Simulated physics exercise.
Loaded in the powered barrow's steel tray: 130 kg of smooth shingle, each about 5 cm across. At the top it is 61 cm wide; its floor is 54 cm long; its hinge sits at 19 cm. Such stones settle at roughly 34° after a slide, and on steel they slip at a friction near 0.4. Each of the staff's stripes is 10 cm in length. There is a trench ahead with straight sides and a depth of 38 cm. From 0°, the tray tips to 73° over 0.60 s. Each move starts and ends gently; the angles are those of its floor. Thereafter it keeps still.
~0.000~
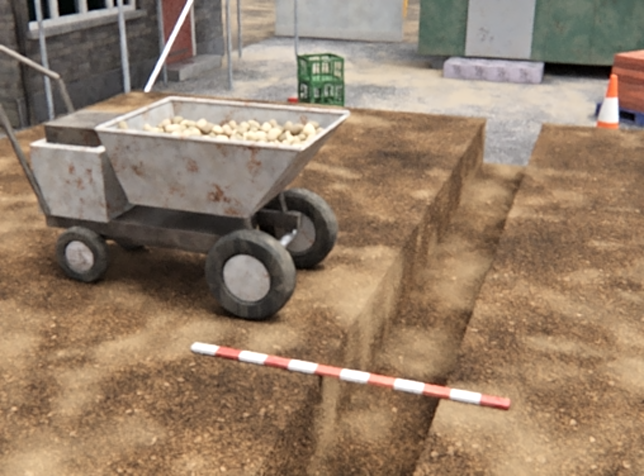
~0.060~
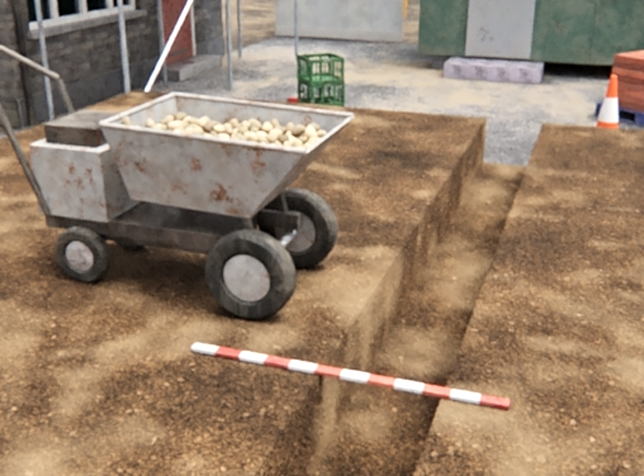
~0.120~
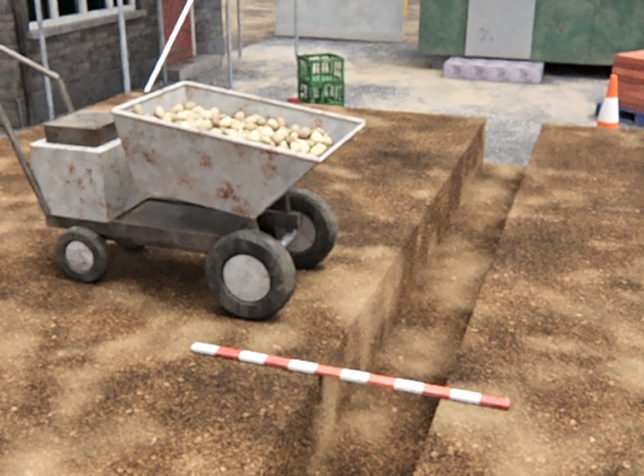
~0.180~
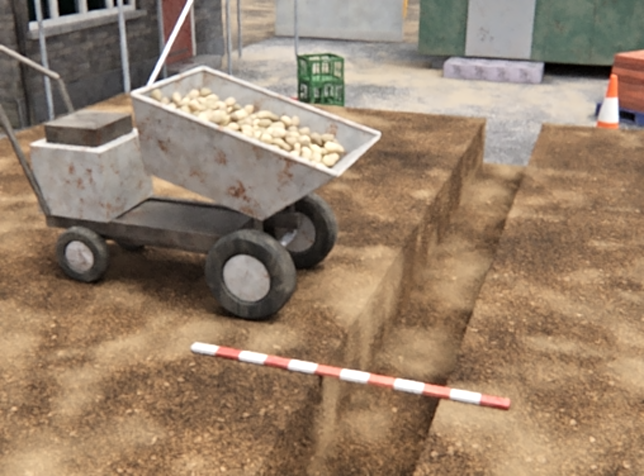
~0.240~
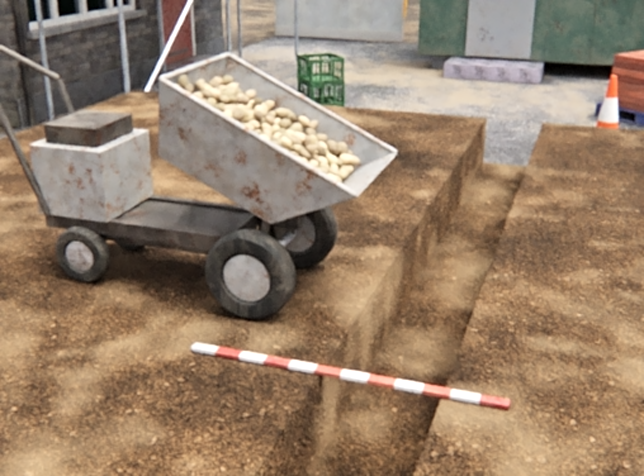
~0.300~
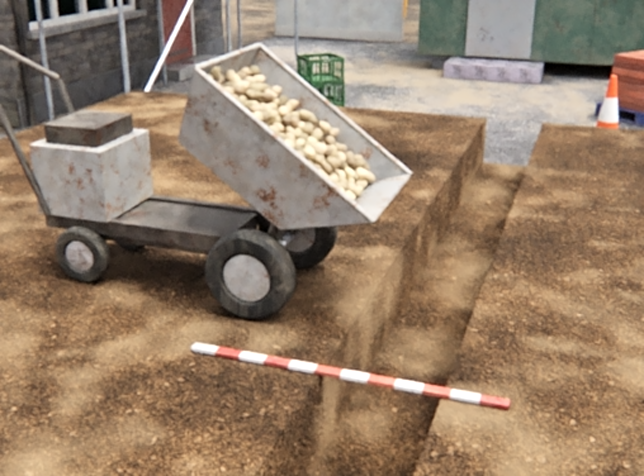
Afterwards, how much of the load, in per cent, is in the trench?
About 62 per cent.
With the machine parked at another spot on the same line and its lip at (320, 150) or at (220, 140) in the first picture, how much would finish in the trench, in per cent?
First place: Near 40%; second place: Near 90%.
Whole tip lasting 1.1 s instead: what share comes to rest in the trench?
My guess is near 75 percent.
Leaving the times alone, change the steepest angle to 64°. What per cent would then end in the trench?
It would be near 60 per cent.
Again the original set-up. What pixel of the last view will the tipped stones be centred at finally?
Centre estimate: Around (451, 373).
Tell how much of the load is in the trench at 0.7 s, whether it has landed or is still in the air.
About 25 per cent by then.
After 0.4 s the floor is at 62°; 100 % in the tray; the foremost stones are at (386, 254).
After 0.7 s the floor is at 73°; 67 % in the tray, 27 % in the trench, 6 % past the trench; the foremost stones are at (494, 317).
After 1.0 s the floor is at 73°; 12 % in the tray, 50 % in the trench, 38 % past the trench; the foremost stones are past the picture's edge.
After 3.0 s the floor is at 73°; 0 % in the tray, 62 % in the trench, 38 % past the trench; the foremost stones are past the picture's edge.
